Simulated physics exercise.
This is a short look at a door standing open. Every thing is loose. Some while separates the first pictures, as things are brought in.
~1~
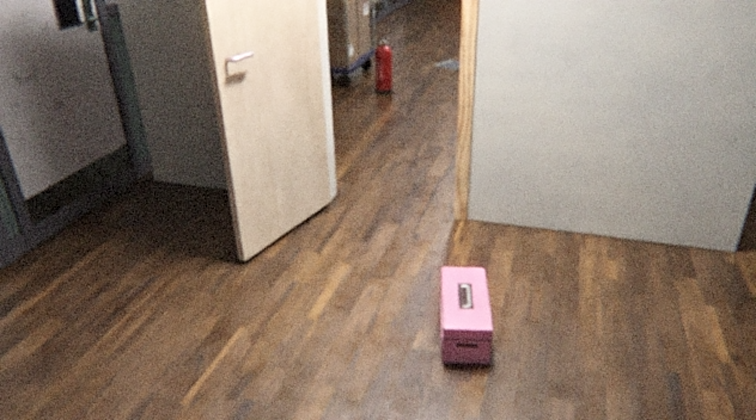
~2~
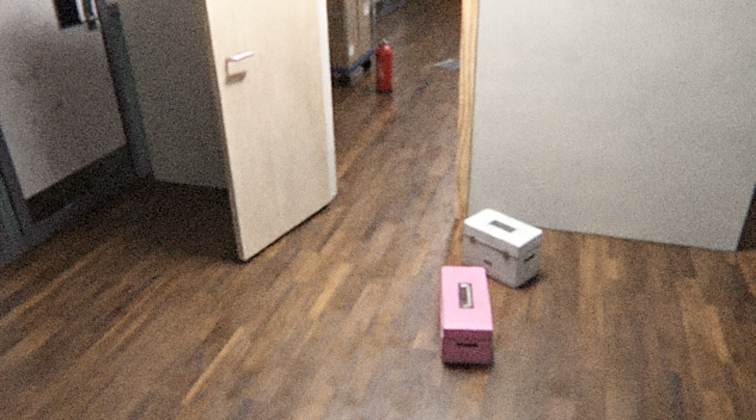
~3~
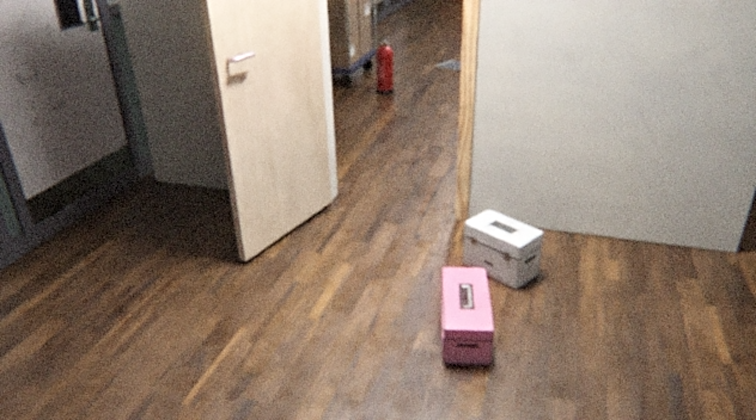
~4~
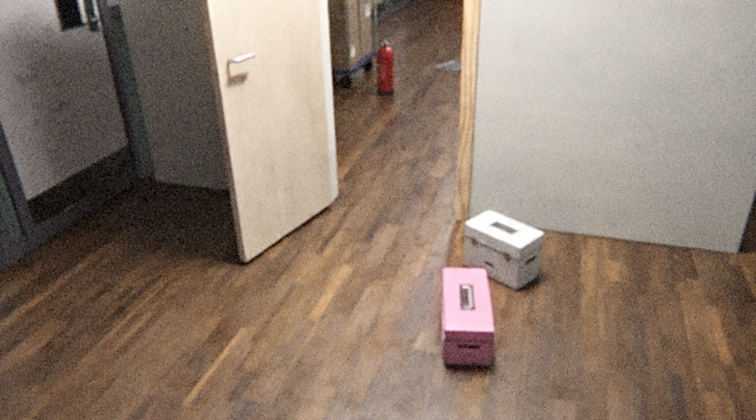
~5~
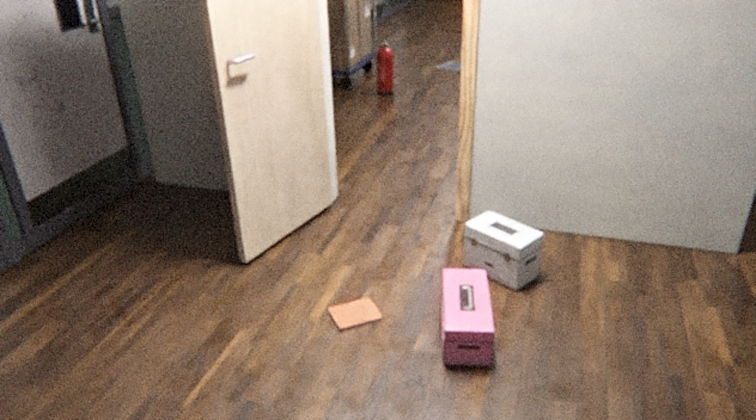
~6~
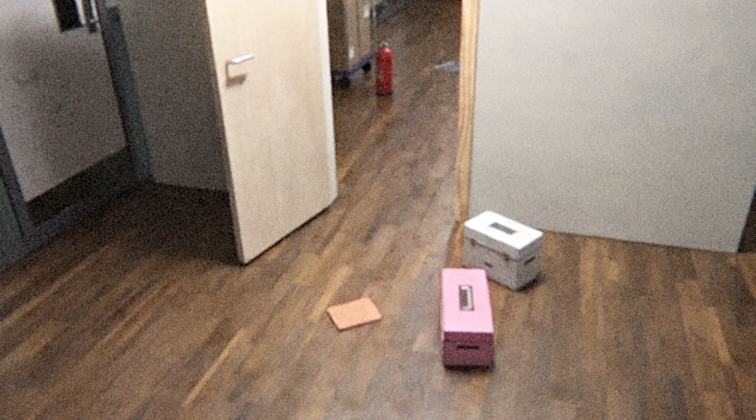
A white toolbox appears behind and slightly right of a pink one that first sits alone on the wooden floor near a wide-open door. Then a thin orange book appears on the floor to the left of the pink toolbox, while the door stays still and nothing is seen sliding or rolling.
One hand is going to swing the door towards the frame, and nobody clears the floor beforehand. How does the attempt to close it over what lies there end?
The door makes it to the frame.
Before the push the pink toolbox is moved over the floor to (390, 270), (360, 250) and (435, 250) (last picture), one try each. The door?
First it finishes its swing, then it cannot finish its swing, and last it finishes its swing.
Then, 0.70 s after the last picture, door at 84°.
Then, 1.30 s after the last picture, door at 50°.
Then, 1.80 s after the last picture, door at 19°.
At rest, door at 0°; all 3 in place. Seen from the same camera at the end, orange book near (354, 314).
